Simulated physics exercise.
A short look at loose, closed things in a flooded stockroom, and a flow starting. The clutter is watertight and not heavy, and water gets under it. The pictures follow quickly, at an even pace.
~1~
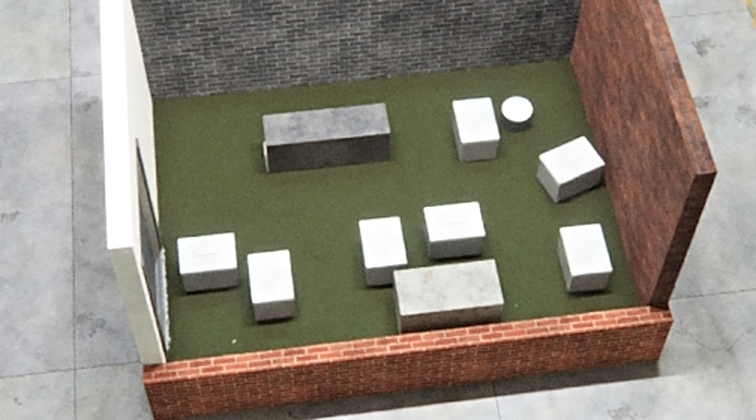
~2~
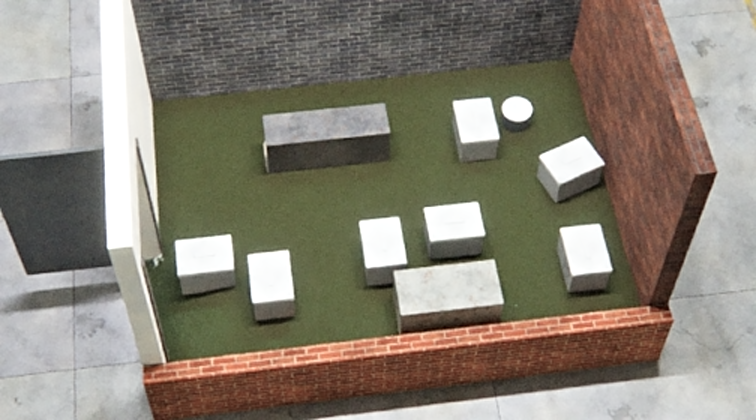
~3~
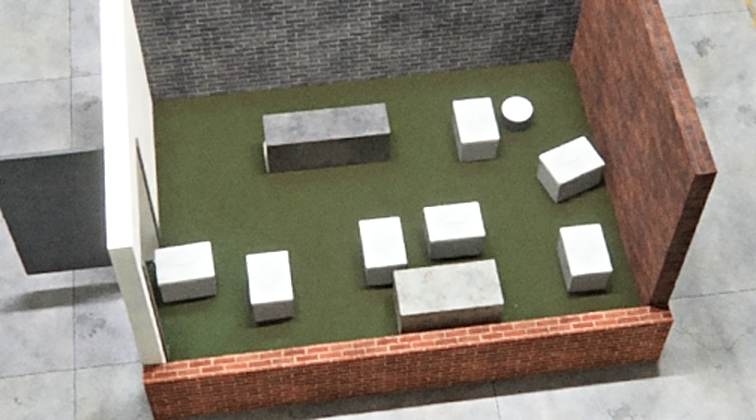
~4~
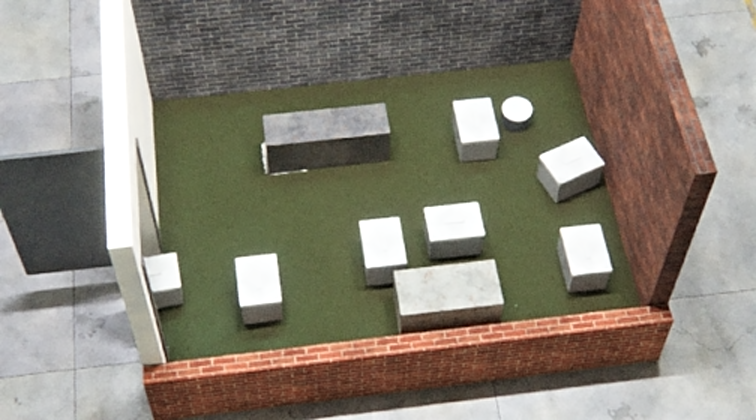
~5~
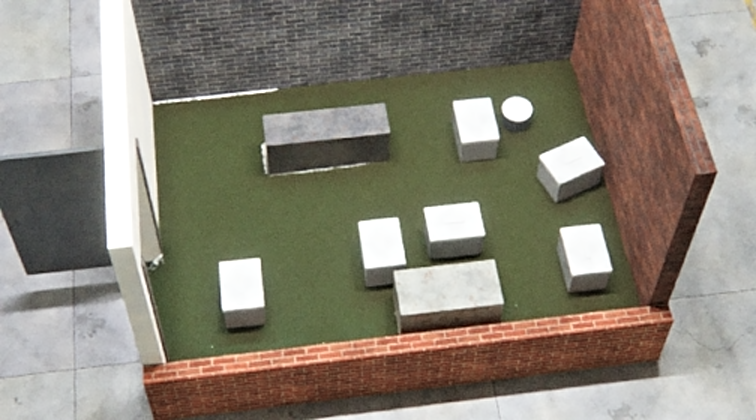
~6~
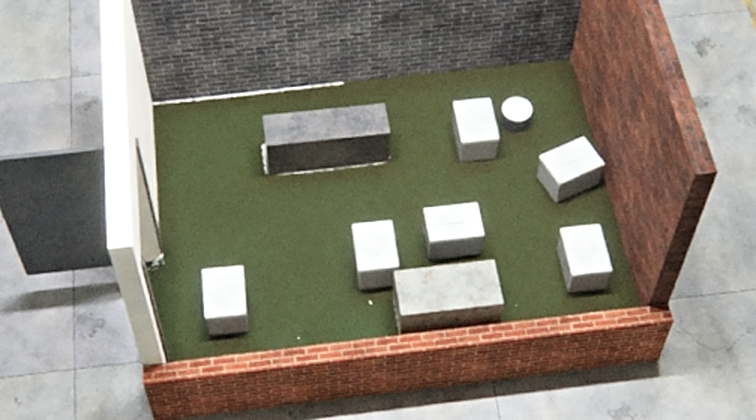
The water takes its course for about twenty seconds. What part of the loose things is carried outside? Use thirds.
That comes to between one and two thirds.
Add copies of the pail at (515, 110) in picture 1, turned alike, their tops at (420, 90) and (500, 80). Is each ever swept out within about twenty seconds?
In that order: No, inside.
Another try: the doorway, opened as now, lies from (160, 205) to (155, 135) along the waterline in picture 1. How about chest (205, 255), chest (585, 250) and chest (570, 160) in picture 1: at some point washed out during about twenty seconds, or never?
As listed: Out, still in, left behind.
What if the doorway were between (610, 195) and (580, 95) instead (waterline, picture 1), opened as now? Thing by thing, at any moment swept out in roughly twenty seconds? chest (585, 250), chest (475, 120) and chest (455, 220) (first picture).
In turn: Out, through, out.
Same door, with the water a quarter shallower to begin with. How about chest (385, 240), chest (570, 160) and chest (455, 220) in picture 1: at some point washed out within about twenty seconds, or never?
In turn: Out, inside, washed out.
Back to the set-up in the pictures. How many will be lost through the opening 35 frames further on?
I count 4.
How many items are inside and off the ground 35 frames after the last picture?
4 of them.
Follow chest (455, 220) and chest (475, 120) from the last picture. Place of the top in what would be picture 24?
At about (266, 286) and (417, 165).
A moment on, 2 of 8 are out; 6 afloat.
Next, 3 of 8 are out; 5 afloat.
Later, 4 of 8 are out; 4 afloat.
In the end, 5 of 8 are out; 3 afloat.
